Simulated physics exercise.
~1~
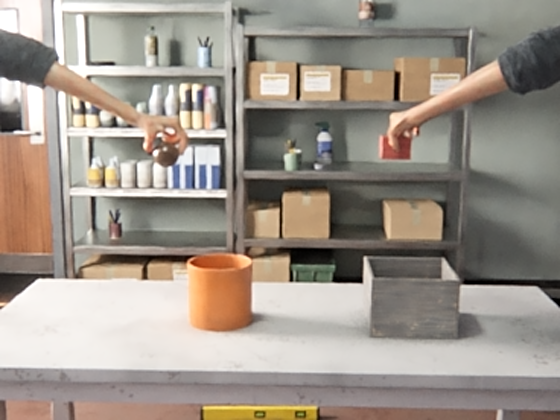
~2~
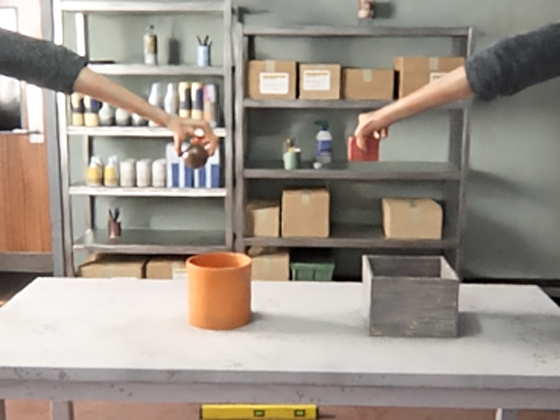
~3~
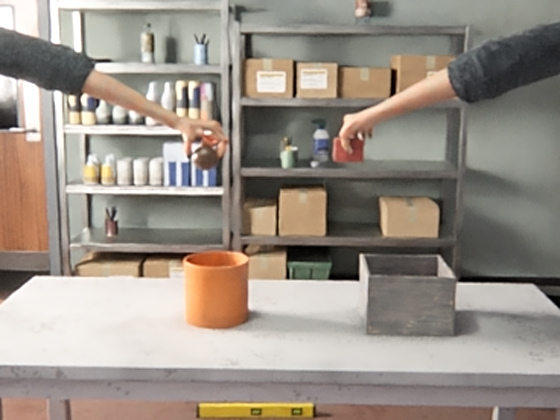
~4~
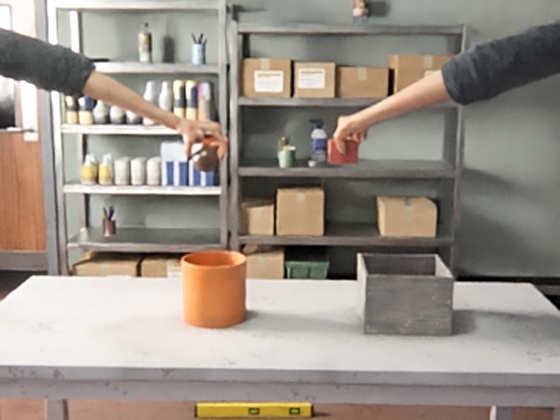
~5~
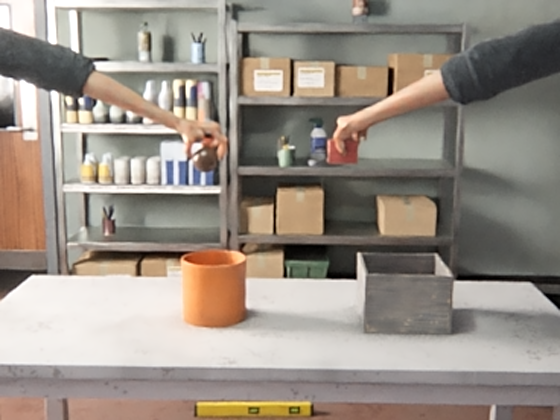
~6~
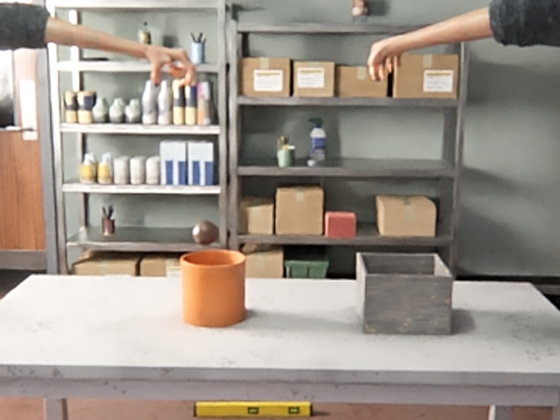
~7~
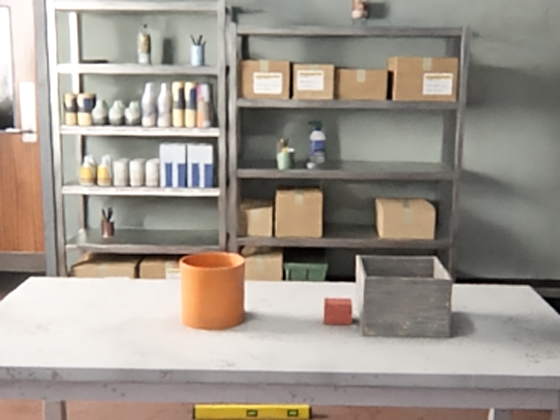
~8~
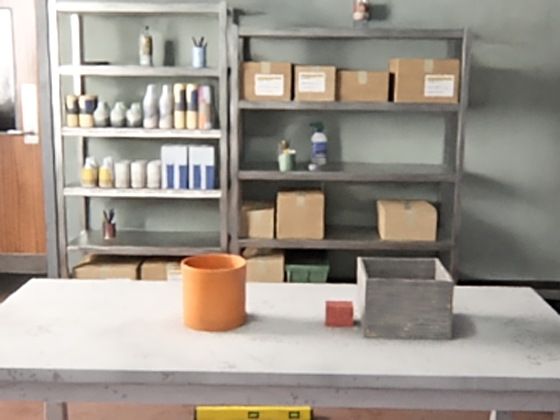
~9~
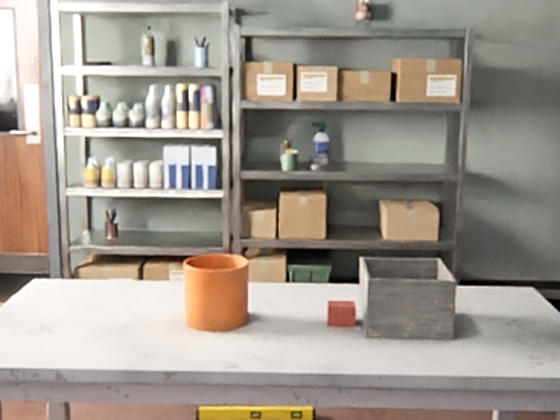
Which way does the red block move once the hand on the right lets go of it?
It moves down, falling to the table just to the left of the gray crate.
Hands move inward, dropping a brown object in a pot and a block beside a crate.
